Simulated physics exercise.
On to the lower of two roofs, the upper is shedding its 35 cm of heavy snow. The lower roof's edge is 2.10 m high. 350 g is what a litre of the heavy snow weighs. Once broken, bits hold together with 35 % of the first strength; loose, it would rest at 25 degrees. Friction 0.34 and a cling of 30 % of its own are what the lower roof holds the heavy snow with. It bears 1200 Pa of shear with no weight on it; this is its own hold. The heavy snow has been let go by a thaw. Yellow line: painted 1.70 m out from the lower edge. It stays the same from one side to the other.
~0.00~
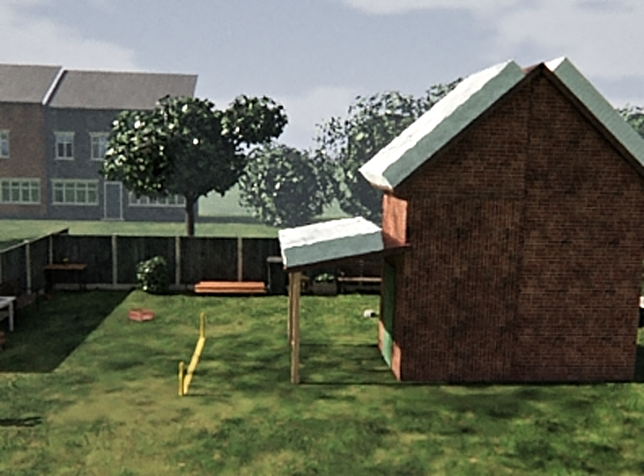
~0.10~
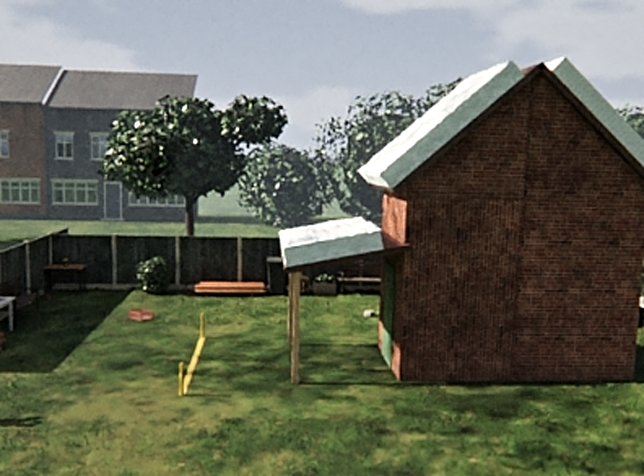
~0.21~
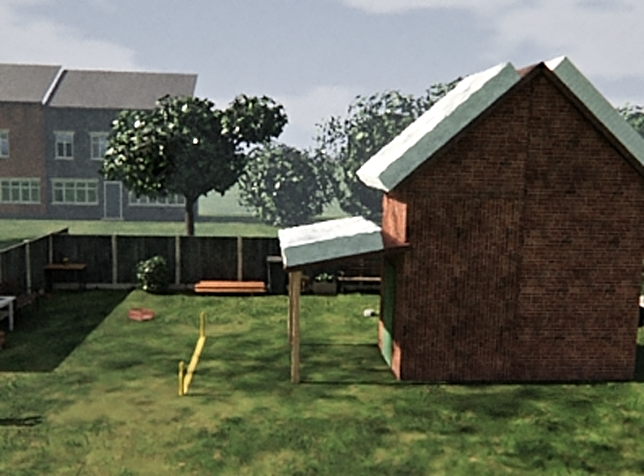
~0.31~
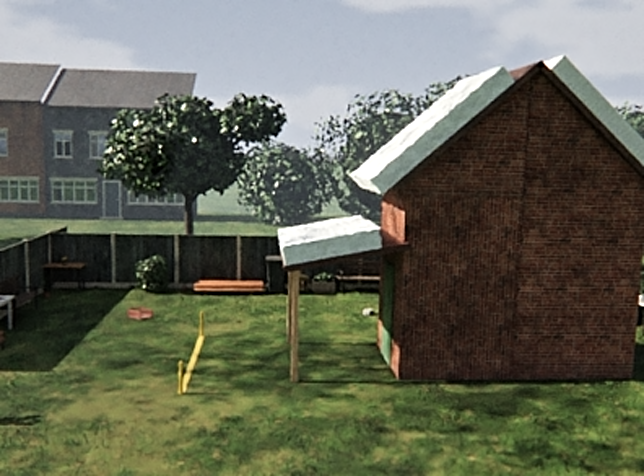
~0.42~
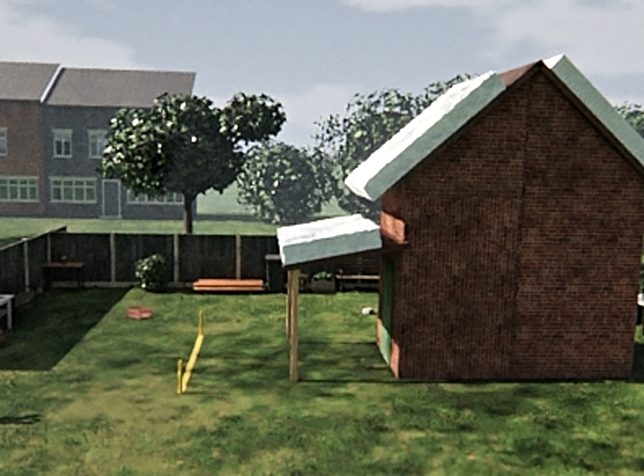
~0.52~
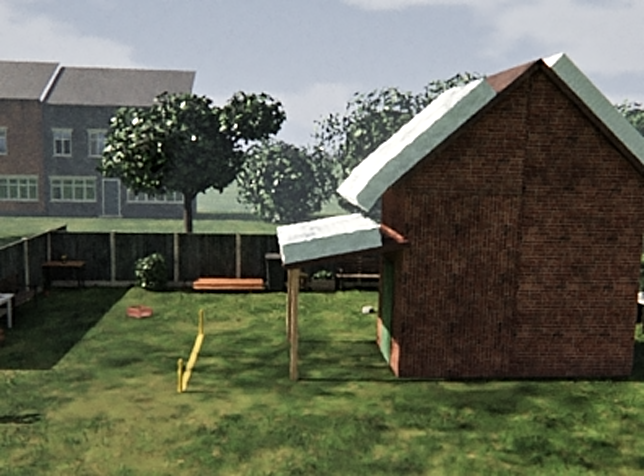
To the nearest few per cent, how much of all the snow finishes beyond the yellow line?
Roughly 23 %.
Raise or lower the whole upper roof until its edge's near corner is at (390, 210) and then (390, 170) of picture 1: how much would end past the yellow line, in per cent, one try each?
It would be 12 percent for the first setting and 35 percent for the second.
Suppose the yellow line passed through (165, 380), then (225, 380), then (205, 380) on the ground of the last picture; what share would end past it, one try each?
Roughly 16 %, then 45 %, then 35 %.
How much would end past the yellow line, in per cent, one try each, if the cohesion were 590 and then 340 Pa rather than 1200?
First try roughly 35 per cent, second try roughly 40 per cent.
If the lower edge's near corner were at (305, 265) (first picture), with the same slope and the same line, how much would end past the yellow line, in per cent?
Estimate: Around 25 per cent.
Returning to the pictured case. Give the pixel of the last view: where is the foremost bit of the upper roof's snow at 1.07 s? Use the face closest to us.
About (286, 228).
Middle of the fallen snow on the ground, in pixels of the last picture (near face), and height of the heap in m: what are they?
The heap centres close to (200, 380) and stands about 0.5 m tall.
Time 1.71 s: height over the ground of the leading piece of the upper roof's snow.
0.4 m or thereabouts.
After 1.07 s, none is below the lower edge and 0 % is past the line.
After 1.71 s, 29 % is below the lower edge and 0 % is past the line.
After 2.36 s, 57 % is below the lower edge and 21 % is past the line.
After 3.00 s, 58 % is below the lower edge and 23 % is past the line.
After 3.40 s, at the end, 58 % is below the lower edge and 23 % is past the line.
